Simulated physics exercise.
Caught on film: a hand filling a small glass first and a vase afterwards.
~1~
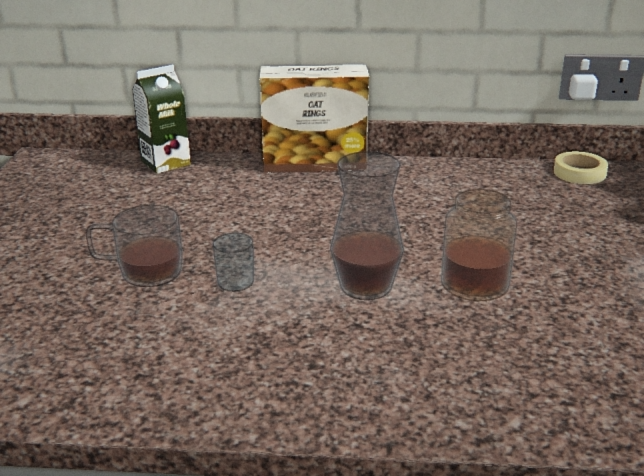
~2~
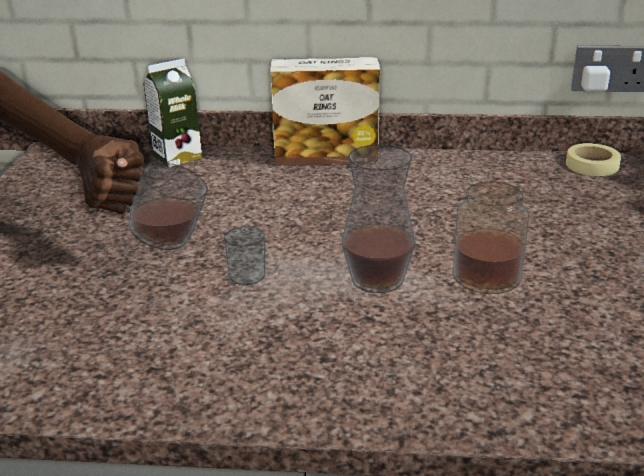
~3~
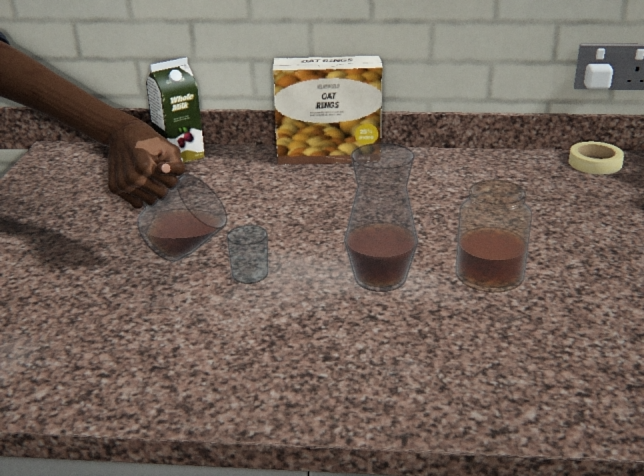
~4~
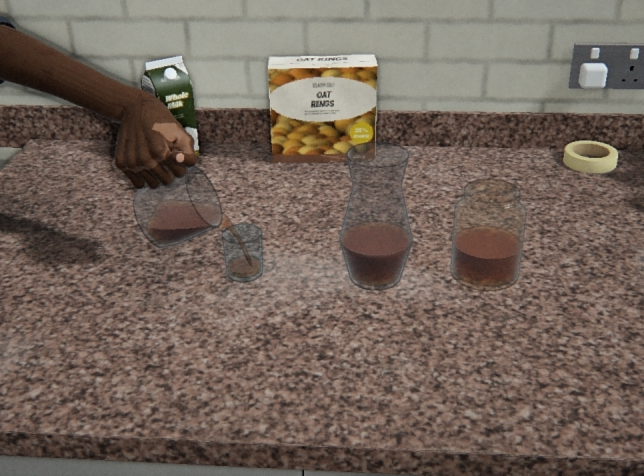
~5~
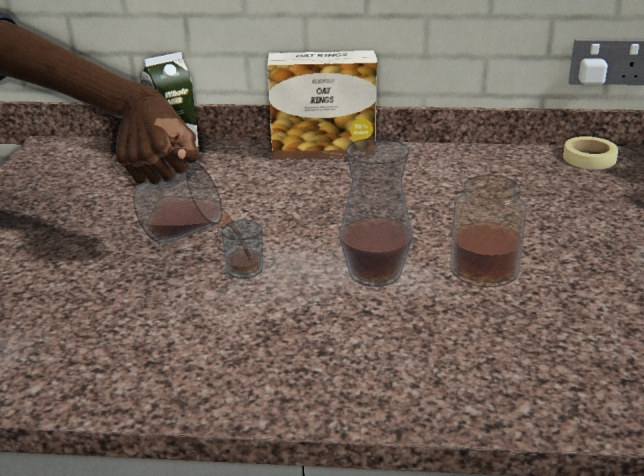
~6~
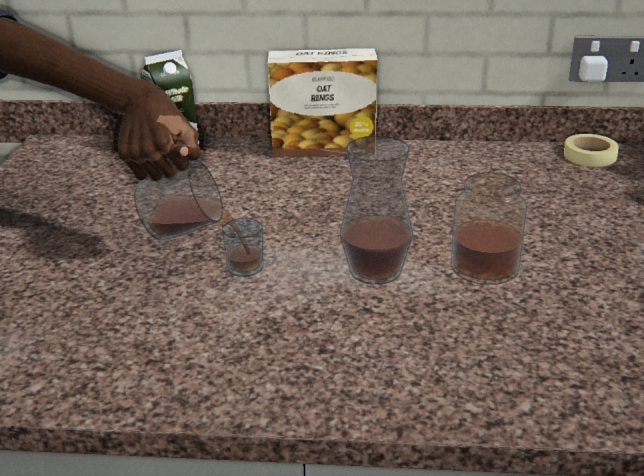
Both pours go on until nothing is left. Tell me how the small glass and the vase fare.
The small glass runs over and the vase takes it all.
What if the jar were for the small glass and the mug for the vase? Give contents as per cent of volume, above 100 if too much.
First 250 %, second 50 %.
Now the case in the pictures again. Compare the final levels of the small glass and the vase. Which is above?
In the right one.
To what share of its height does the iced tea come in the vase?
Near 60 in a hundred.
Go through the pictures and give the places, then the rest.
The first picture shows before the pour; mug (148, 244) about a third full; jar (479, 241) about a third full; small glass (234, 260) empty; vase (367, 225) about a third full.
In the second picture, the mug is on its way; mug (168, 205) tipped 20° with all of its load; small glass (246, 254) empty.
The third picture shows the iced tea nears the lip; mug (183, 218) tipped 50° with all of its load; small glass (248, 252) empty.
The fourth picture shows pouring; mug (180, 207) tipped 65° with nearly all of its load; small glass nearly empty, surface at (244, 264).
The fifth picture shows pouring; mug (180, 203) tipped 65° with nearly all of its load; vase (376, 212) about a third full.
The sixth picture shows pouring; mug (181, 200) tipped 65° with about three quarters of its load; jar about a third full, surface at (488, 236); small glass about a quarter full, surface at (244, 254); vase about a third full, surface at (376, 232).
A moment on, the small glass is about three quarters full.
Further on, the small glass is full to the brim and overflowed.
When it is over, the small glass is full to the brim and overflowed; the vase is about two thirds full.
